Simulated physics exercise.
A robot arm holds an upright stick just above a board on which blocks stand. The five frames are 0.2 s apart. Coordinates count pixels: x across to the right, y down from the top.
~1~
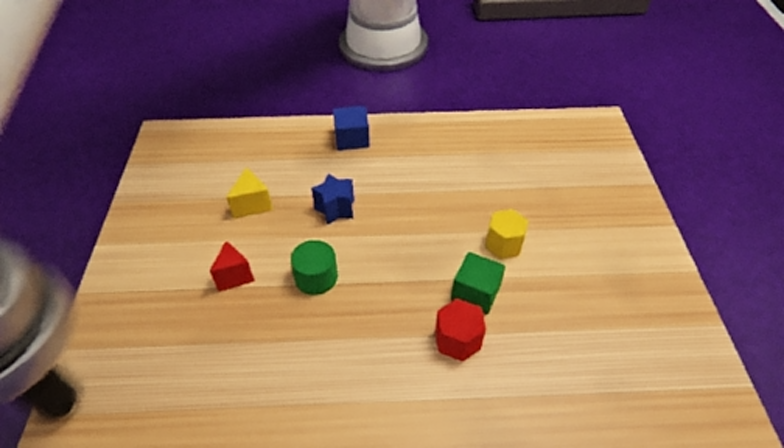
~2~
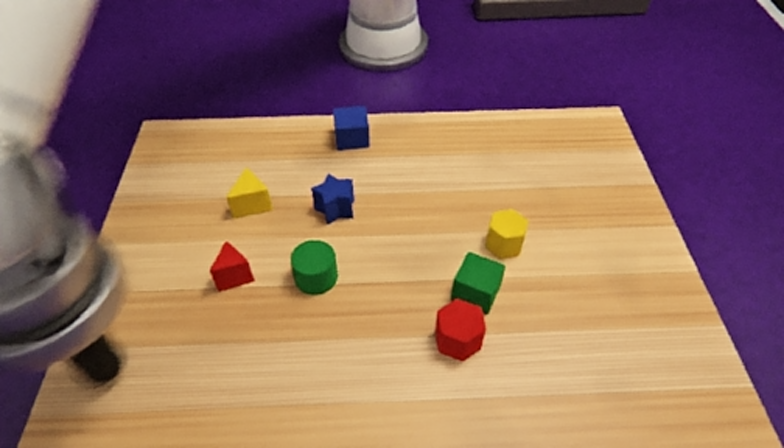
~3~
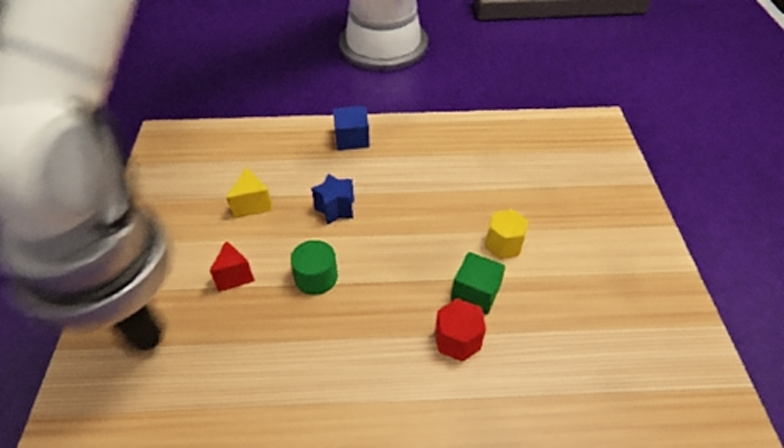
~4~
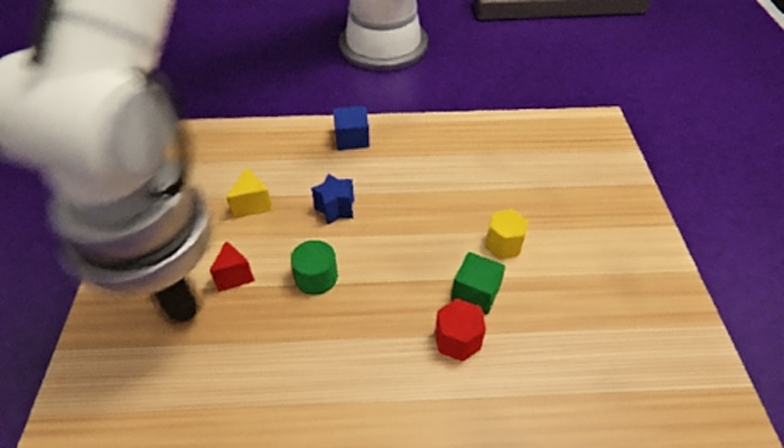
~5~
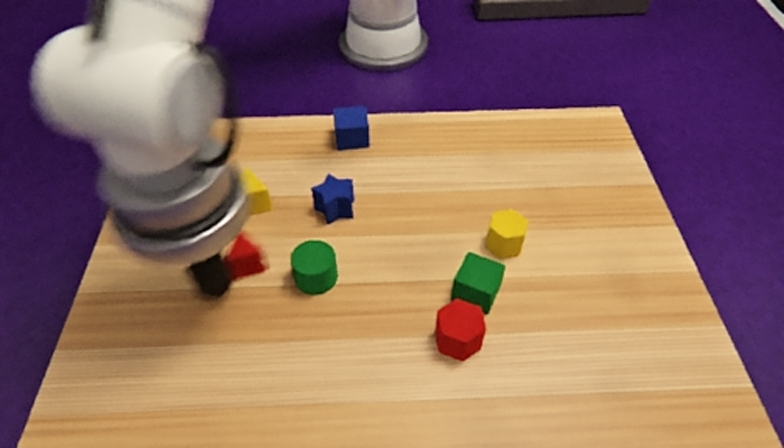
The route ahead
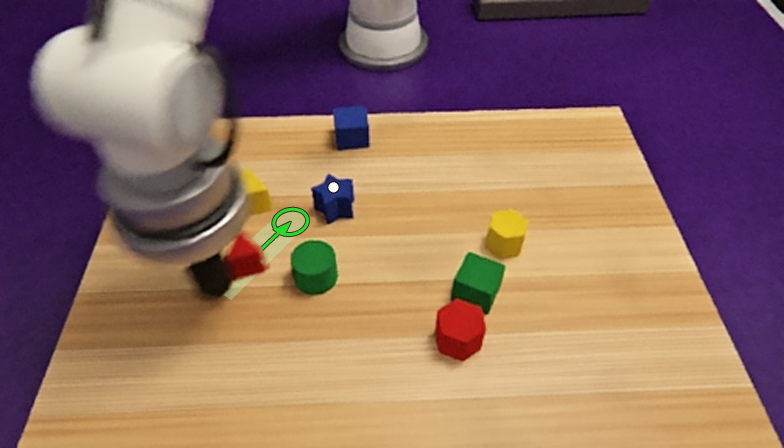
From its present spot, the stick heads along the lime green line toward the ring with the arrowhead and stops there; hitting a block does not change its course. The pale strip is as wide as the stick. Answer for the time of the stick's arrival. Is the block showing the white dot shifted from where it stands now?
That would be a yes.
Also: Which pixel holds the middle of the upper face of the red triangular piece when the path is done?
Its top middle: (317, 199).
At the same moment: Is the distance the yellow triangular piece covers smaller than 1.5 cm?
Final answer: Yes.
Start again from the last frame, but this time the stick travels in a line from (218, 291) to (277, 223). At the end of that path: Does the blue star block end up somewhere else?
No - that is not the case.
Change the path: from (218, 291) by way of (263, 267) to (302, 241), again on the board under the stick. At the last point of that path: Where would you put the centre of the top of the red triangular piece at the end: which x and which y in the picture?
The answer is (286, 201).
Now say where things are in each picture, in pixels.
Stick's lower end at (58, 400); red triangular piece at (228, 257); yellow triangular piece at (247, 184); blue star block at (334, 187), in the first frame.
Stick at (103, 366); blocks still, in the second frame.
Stick at (144, 335); blocks still, in the third frame.
Stick at (181, 308); blocks still, in the fourth frame.
Stick at (214, 283); red triangular piece at (242, 246); yellow triangular piece at (247, 184); blue star block at (334, 187), in the fifth frame.
Drawn move, in a line from (218, 291) to (291, 222); the dot is on the blue star block.
The first path, step by step. One third of the way, stick at (241, 257); red triangular piece at (271, 224), turned 15° clockwise.
Two thirds of the way, stick at (266, 234); red triangular piece at (298, 208), turned 35° clockwise.
At the end, stick at (289, 213); red triangular piece at (317, 199), turned 85° clockwise; yellow triangular piece still; blue star block at (345, 185), turned 15° anticlockwise.
